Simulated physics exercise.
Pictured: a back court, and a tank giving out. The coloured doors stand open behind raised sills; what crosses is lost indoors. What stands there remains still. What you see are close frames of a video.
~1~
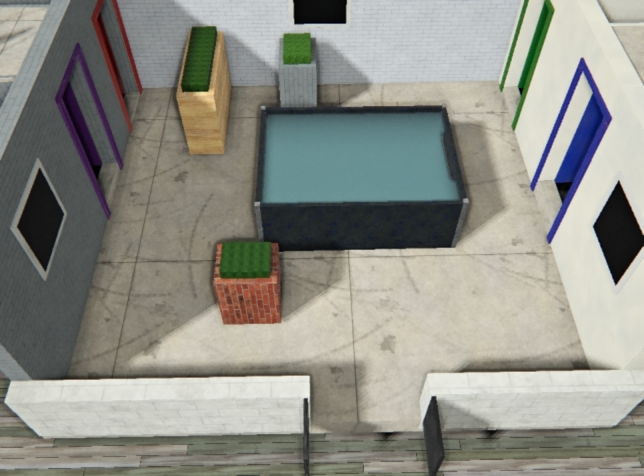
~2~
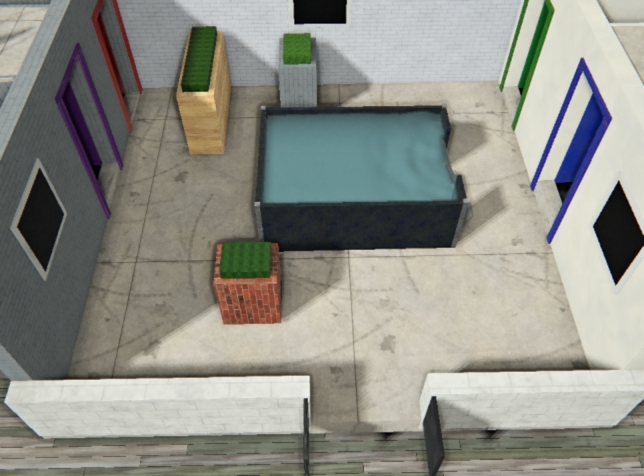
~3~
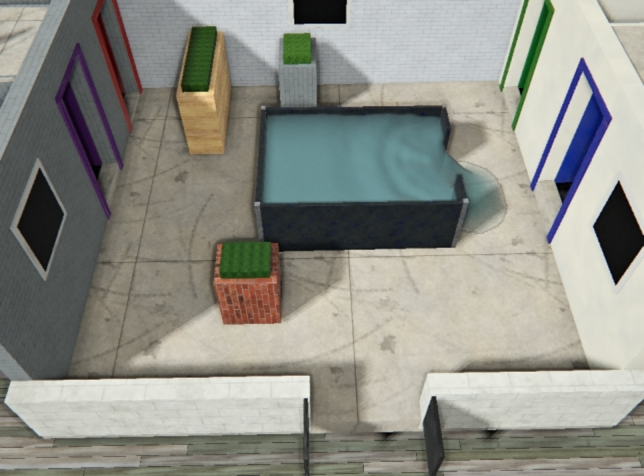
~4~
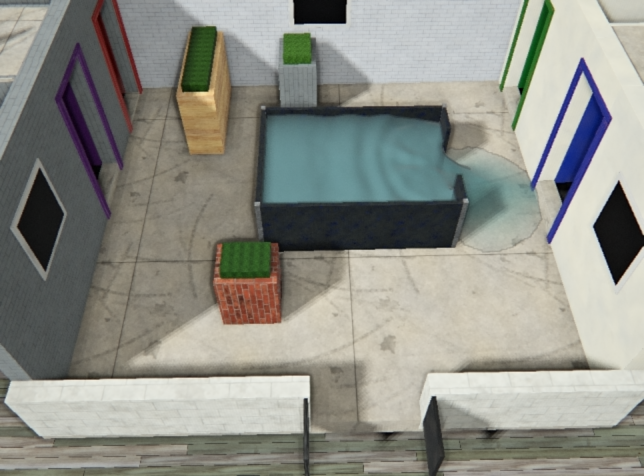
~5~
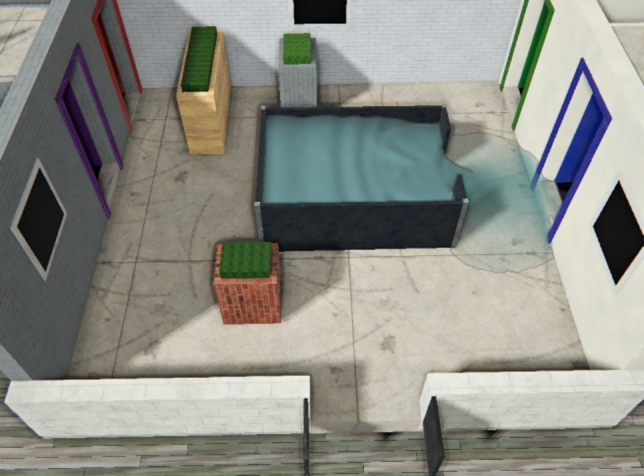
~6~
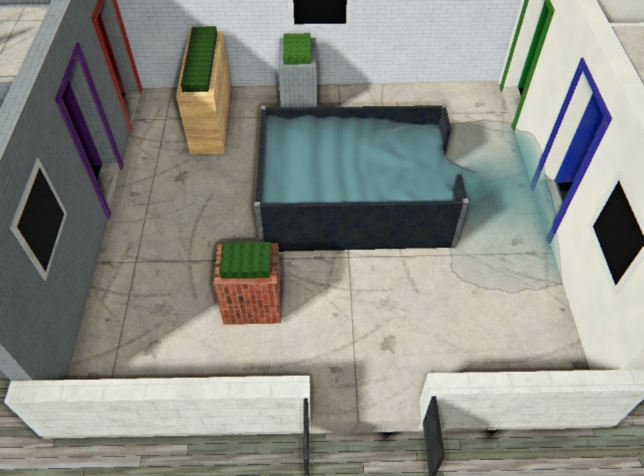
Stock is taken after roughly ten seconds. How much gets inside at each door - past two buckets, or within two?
As I see it, the blue door is overrun past two buckets; the purple door is not overrun past two buckets; the red door is not overrun past two buckets; the green door is overrun past two buckets.
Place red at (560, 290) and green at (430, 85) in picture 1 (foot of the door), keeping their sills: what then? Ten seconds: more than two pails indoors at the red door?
As I see it, the red door comes in higher.
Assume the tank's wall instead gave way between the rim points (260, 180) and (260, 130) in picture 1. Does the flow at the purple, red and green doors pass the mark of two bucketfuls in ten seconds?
In that case the purple door overshoots, while the red door overshoots and the green door undershoots.
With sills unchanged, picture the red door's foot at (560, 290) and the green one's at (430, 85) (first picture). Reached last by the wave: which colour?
That would be the door marked purple.
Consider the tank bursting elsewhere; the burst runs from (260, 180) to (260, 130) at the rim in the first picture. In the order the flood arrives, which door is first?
My answer is the purple-painted one.
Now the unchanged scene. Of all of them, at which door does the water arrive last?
I'd go with the door marked purple.
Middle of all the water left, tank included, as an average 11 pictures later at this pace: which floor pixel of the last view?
Centre point: Around (400, 196).
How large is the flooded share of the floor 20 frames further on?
Close to 55 percent, by my reckoning.
A moment on, water covers 20 % of the floor; the blue door far over two buckets in, the purple door not reached, the red door not reached, the green door wet at the sill, nothing in.
Next, water covers 30 % of the floor; the blue door far over two buckets in, the purple door not reached, the red door not reached, the green door under two buckets in.
Then, water covers 55 % of the floor; the blue door far over two buckets in, the purple door not reached, the red door not reached, the green door over two buckets in.
Later, water covers 85 % of the floor; the blue door far over two buckets in, the purple door wet at the sill, nothing in, the red door wet at the sill, nothing in, the green door over two buckets in.
In the end, water covers 95 % of the floor; the blue door far over two buckets in, the purple door wet at the sill, nothing in, the red door under two buckets in, the green door over two buckets in.
